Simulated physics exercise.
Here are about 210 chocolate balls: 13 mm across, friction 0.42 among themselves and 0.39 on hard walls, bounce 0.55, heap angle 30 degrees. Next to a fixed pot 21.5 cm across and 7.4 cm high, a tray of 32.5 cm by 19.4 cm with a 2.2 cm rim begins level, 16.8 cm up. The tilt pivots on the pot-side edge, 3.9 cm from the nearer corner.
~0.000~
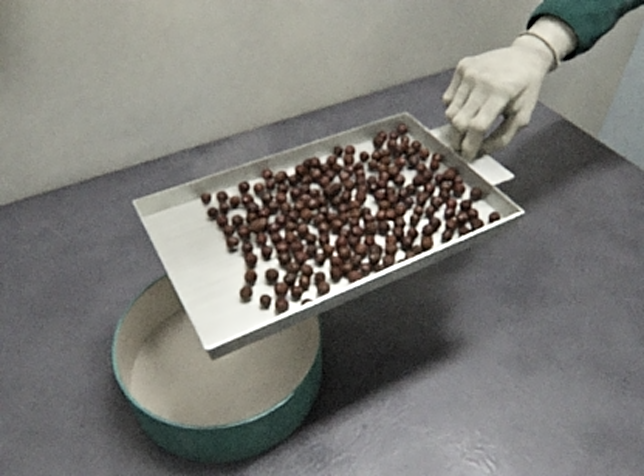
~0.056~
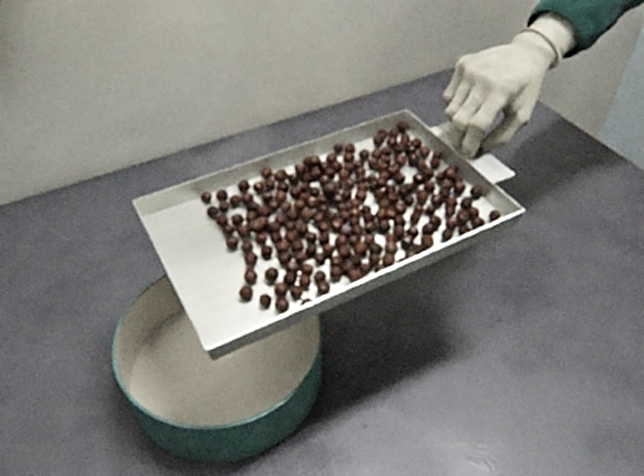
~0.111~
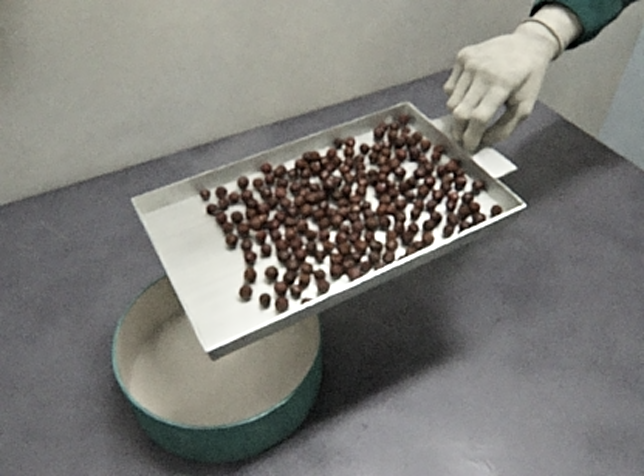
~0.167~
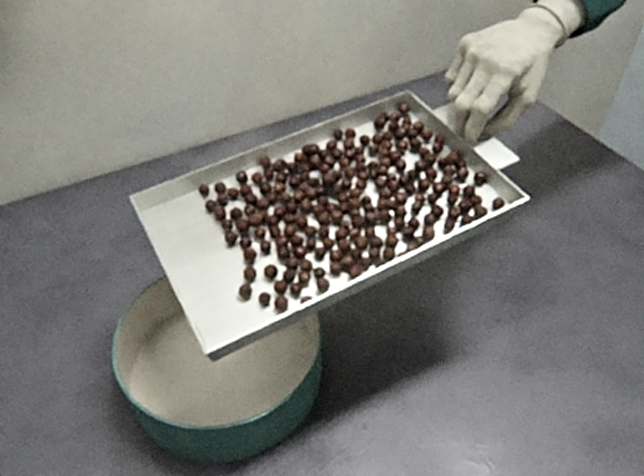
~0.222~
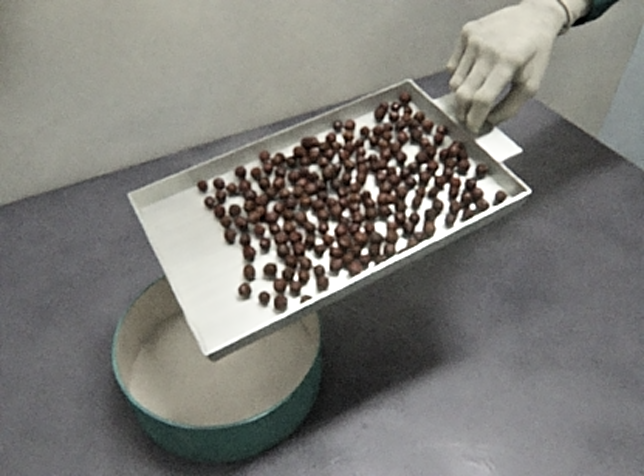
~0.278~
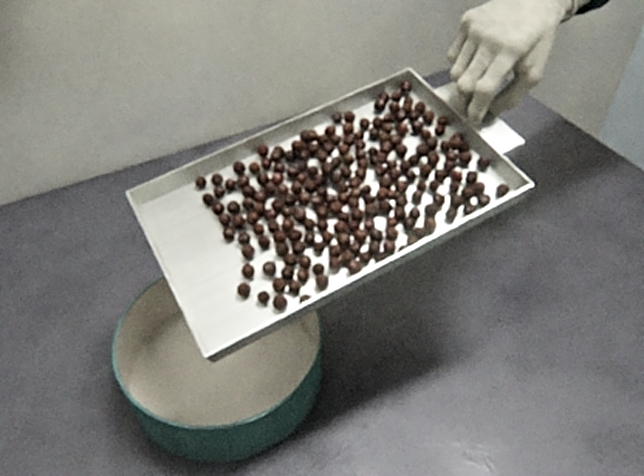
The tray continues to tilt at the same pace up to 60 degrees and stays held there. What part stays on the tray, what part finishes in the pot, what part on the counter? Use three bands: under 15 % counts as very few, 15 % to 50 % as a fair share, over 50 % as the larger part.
Tray: The larger part; pot: Very few; counter: Very few.
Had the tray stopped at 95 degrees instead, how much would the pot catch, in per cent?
In that case, near 5 percent.
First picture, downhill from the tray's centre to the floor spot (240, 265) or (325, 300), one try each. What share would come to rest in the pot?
About 0 per cent on the first try and 0 per cent on the second.
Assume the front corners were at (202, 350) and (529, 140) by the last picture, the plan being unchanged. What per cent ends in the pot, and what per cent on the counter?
Final per cent - pot 5, counter 20.
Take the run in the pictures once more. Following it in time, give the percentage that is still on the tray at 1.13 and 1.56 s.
In order, near 100 and near 100.
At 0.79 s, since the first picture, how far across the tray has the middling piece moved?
Around 7 centimetres.
After 0.79 s, tilt 34 degrees; the tray holds 100 %, the pot 0 %.
After 1.13 s, tilt 50 degrees; the tray holds 100 %, the pot 0 %.
Then, at 1.56 s, tilt 60 degrees; the tray holds 100 %, the pot 0 %.
At rest (1.9 s), tray 100 %, pot 0 %, counter 0 %.
